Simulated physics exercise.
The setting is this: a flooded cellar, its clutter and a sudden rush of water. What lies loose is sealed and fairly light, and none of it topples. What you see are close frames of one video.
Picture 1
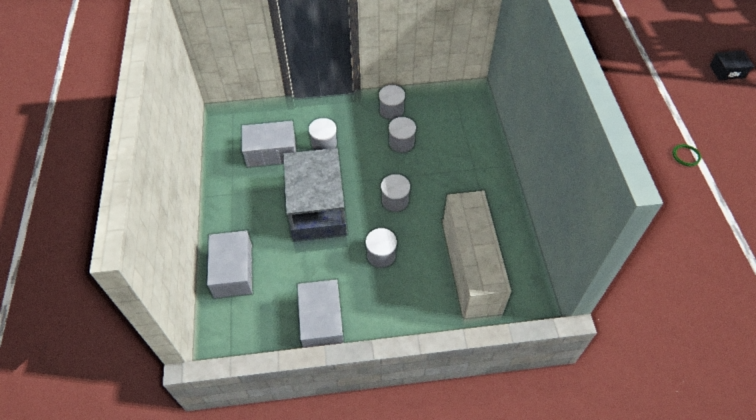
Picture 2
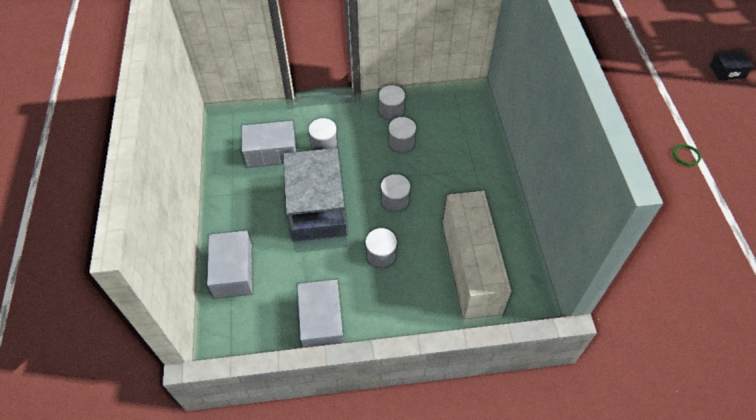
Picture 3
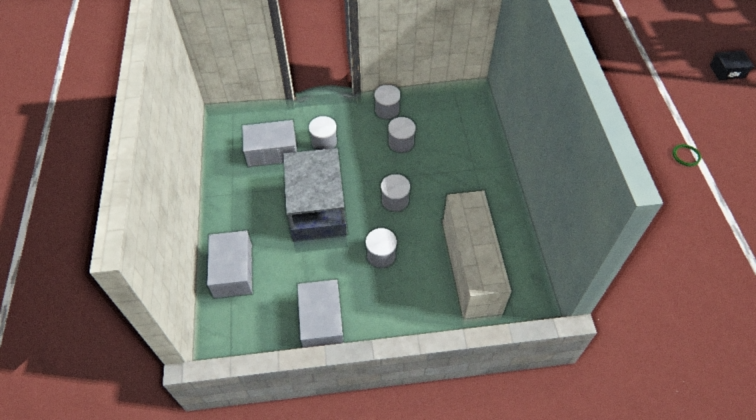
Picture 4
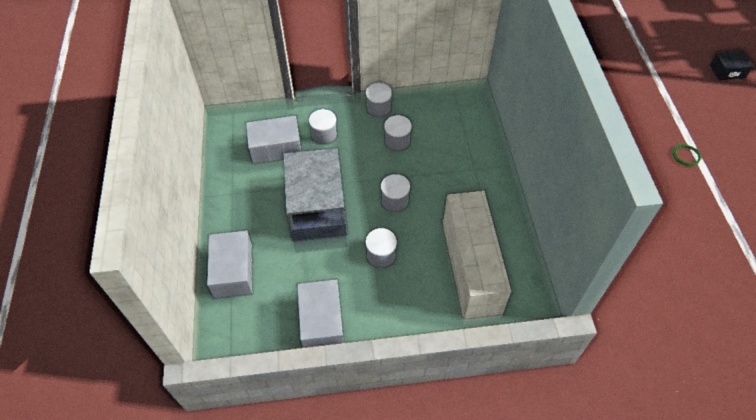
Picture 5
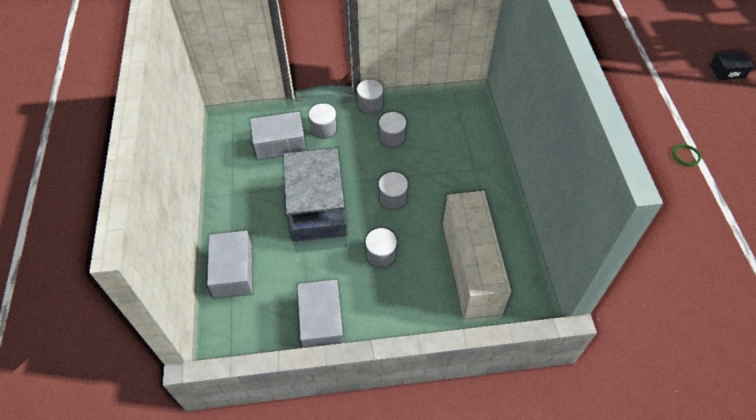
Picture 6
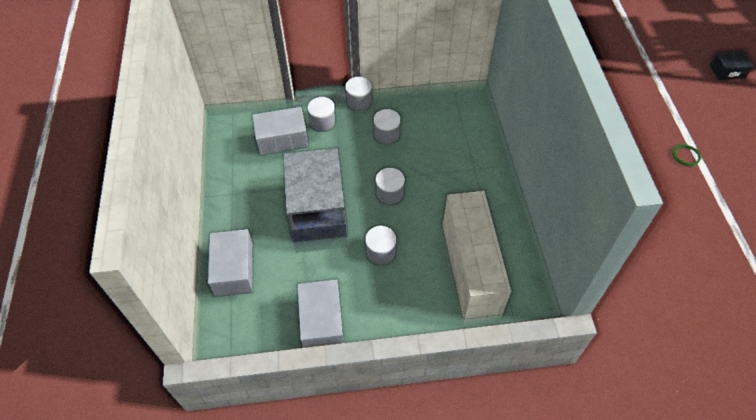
In a walled enclosure with a green floor, the dark panel in the back opening disappeared, and then the pails and a gray block near the gap drifted slightly while the bigger pieces stayed put.
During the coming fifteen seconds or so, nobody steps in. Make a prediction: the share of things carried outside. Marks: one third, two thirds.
The share will most likely be one third to two thirds.
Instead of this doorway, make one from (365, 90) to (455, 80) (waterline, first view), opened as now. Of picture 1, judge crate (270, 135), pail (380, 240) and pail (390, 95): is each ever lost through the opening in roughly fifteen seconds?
The three give escape, escape and escape, in that order.
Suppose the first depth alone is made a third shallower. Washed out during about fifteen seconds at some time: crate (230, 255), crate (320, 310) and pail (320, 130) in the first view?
One after the other: Remains, remains, swept away.
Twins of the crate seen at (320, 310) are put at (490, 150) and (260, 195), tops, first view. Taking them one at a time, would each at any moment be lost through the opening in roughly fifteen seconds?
In the order listed: Held back, then flushed away.
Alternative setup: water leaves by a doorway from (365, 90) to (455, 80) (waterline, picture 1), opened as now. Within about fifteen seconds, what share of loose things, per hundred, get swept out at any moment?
Near 80 percent.
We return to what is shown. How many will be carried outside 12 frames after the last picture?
By my count it is 4.
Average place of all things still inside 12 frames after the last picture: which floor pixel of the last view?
Near (328, 240).
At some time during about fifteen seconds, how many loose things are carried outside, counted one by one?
My tally gives 5.
A moment on, 1 of 8 are out; 7 afloat.
Next, 4 of 8 are out; 4 afloat.
Later, 5 of 8 are out; 3 afloat.
In the end, 5 of 8 are out; 3 afloat.
